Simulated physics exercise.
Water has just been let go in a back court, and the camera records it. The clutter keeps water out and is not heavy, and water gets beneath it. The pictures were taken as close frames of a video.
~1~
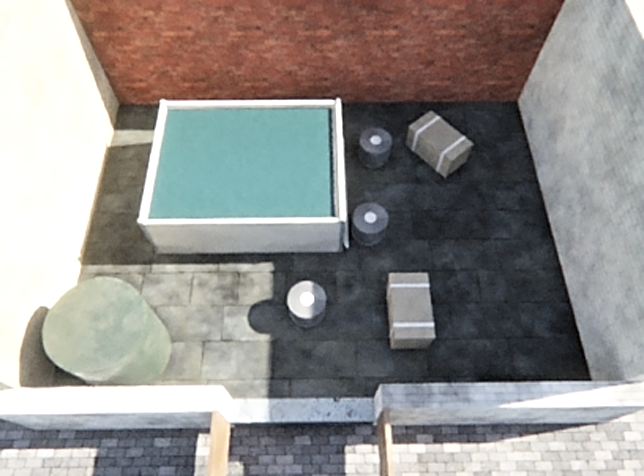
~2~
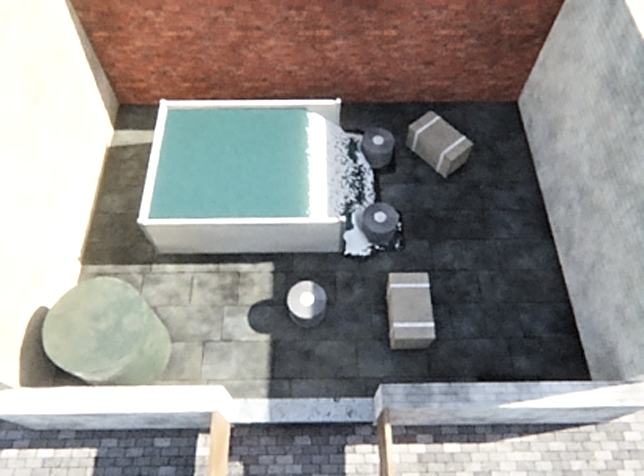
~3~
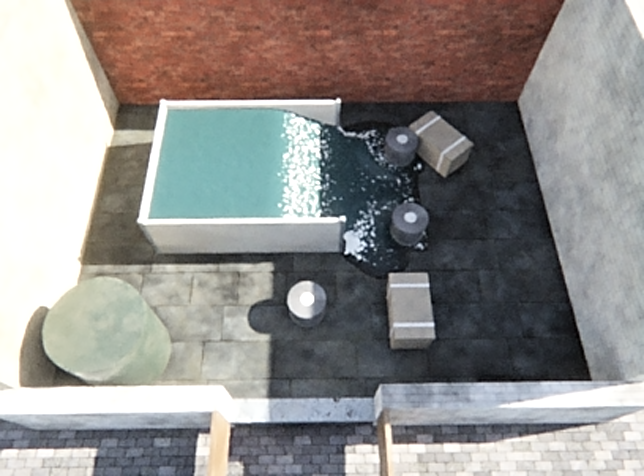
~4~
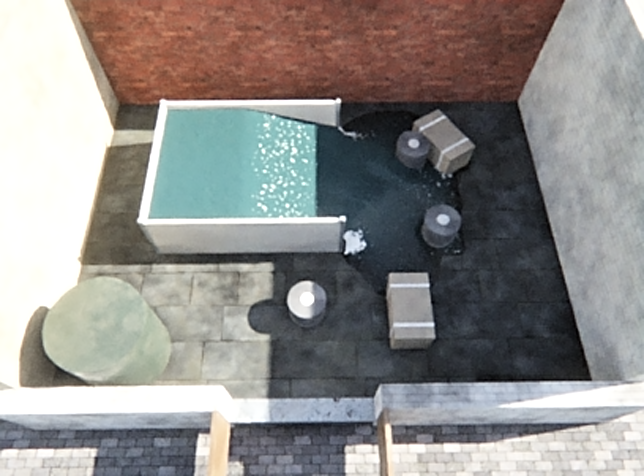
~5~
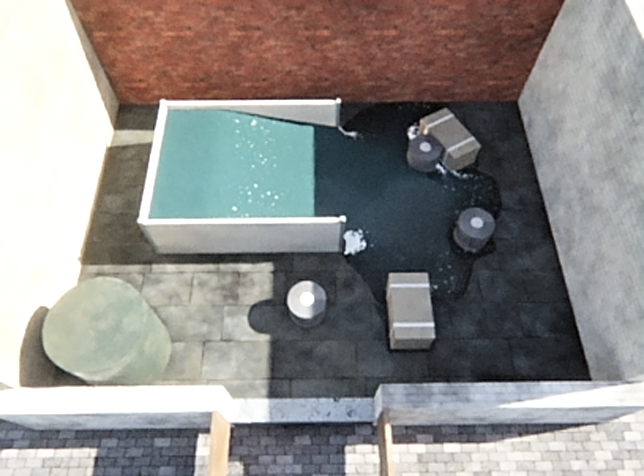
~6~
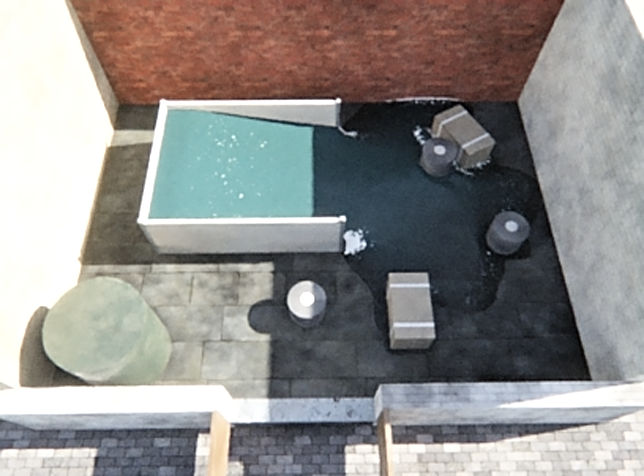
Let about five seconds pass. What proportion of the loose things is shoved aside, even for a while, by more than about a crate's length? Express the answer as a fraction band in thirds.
Fraction band: 2/3 or more.
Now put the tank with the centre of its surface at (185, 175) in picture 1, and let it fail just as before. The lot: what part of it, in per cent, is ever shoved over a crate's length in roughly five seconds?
I'd put it near 100 percent.
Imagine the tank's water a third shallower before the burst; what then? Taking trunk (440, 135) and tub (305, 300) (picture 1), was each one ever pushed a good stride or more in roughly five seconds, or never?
Going one by one: Beyond that distance, within that distance, in that order.
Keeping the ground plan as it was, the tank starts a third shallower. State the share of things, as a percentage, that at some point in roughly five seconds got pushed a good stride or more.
Near 80 in a hundred.
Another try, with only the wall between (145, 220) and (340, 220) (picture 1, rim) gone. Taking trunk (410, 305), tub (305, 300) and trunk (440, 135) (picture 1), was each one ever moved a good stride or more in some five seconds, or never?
In the order asked: Goes the distance, then goes the distance, then never gets that far.
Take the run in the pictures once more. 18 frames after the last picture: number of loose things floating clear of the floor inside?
That comes out at 3.
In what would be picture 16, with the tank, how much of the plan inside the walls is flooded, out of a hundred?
Estimate: Near 55 %.
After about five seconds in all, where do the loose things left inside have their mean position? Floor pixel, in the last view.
Close to pixel (333, 265).
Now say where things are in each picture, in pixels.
The first frame shows a tub at (370, 218) rests on the ground; a tub at (376, 140) rests on the ground; 0 of 5 have shifted.
The second frame shows a tub at (380, 217), on the bottom, close to its start; a tub at (378, 140) rests on the ground, close to its start; 1 of 5 have shifted.
The third frame shows a tub at (411, 218), on the bottom, a stride from its start; a tub at (402, 139), on the bottom, a stride from its start; 2 of 5 have shifted.
The fourth frame shows a tub at (443, 220), on the bottom, a stride from its start; a tub at (414, 144) rests on the ground, a stride from its start; 2 of 5 have shifted.
The fifth frame shows a tub at (477, 223), on the bottom, a stride from its start; a tub at (425, 147) floats, a stride from its start; 3 of 5 have shifted.
The sixth frame shows a tub at (511, 227), on the bottom, far from its start; a tub at (440, 150), afloat, a stride from its start; 3 of 5 have shifted.
A moment on, 3 of 5 are well off their spots; 2 afloat.
Next, 3 of 5 are well off their spots; 3 afloat.
Later, 2 of 5 are well off their spots; 3 afloat.
In the end, 5 of 5 are well off their spots, and 5 have been at some point; 4 afloat.
